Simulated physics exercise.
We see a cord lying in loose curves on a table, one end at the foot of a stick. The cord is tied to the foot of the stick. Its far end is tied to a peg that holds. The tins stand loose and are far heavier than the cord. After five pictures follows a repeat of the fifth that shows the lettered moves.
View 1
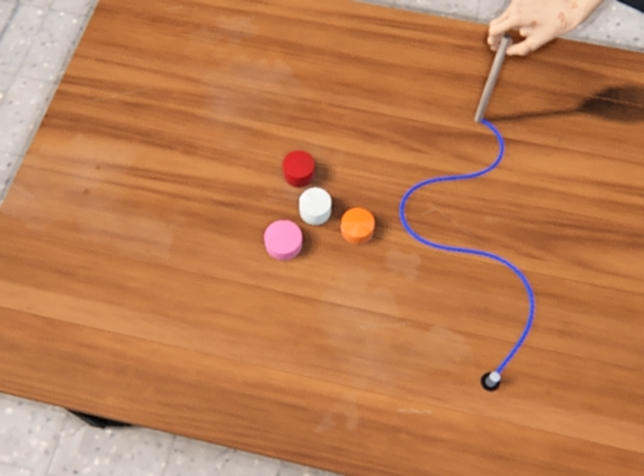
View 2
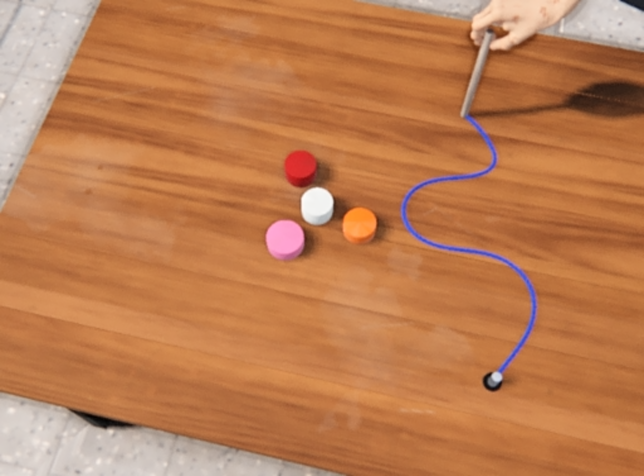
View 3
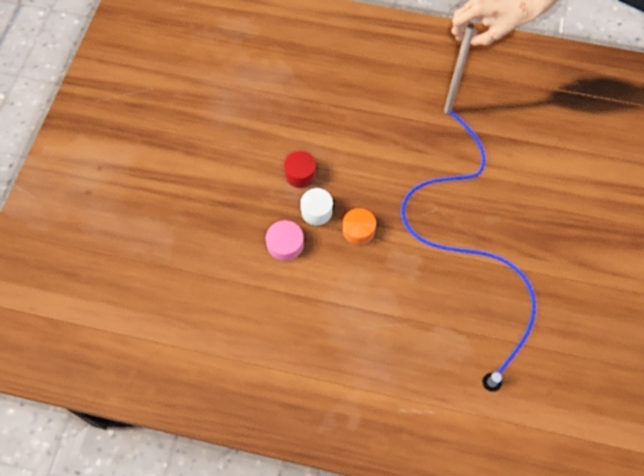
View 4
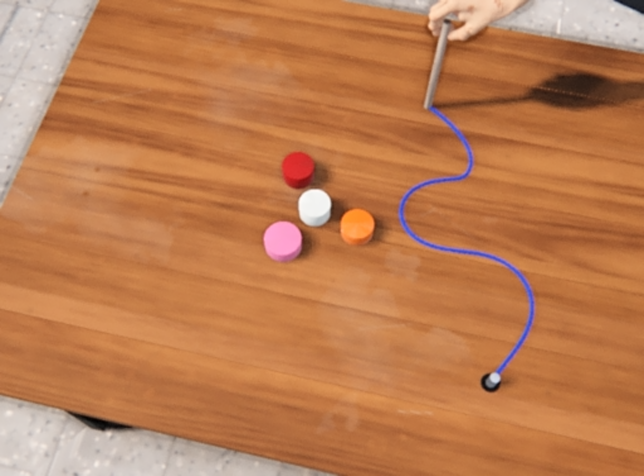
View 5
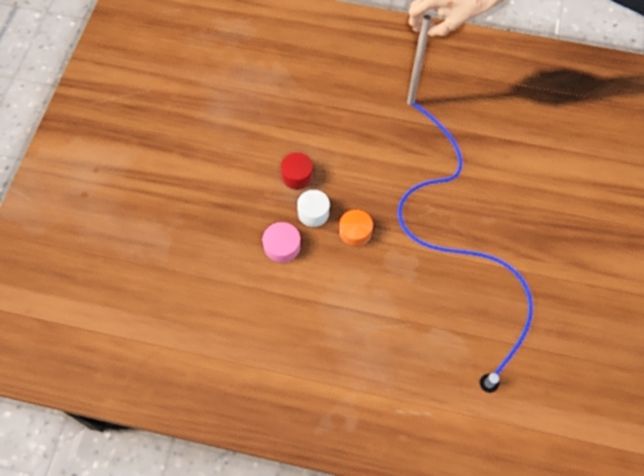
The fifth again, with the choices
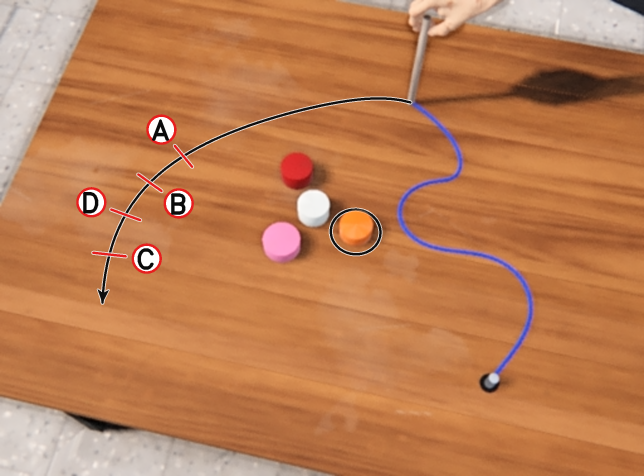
On a wooden table, a blue cord lies in loose curves between a small peg and the foot of a stick held by a hand at the top. The hand slides the stick steadily left, drawing the cord's upper end along and reshaping its top bend, while the lower curves and four coloured tins stay put.
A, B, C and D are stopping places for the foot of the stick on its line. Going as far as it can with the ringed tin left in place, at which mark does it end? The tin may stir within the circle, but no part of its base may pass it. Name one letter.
D.
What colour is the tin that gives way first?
The red one.
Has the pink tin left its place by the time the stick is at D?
No.
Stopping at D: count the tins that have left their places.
One.
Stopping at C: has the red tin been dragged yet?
Yes.
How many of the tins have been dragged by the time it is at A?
The count is none.
On the marked copy, A at (183, 156); B at (150, 183); C at (110, 255); D at (126, 215); the ring at (356, 232); the route from (411, 102) via (215, 140) to (102, 303).
Taking D. A third of the way, foot of the stick (302, 111); orange tin (356, 228).
Two thirds of the way, foot of the stick (196, 150); orange tin (356, 228).
When it is over, foot of the stick (126, 215); red tin (286, 195); orange tin (356, 228); the orange tin is still in its ring.
As for the rest, A is safe but short; B is safe but short; C drags the ringed tin to (342, 241).
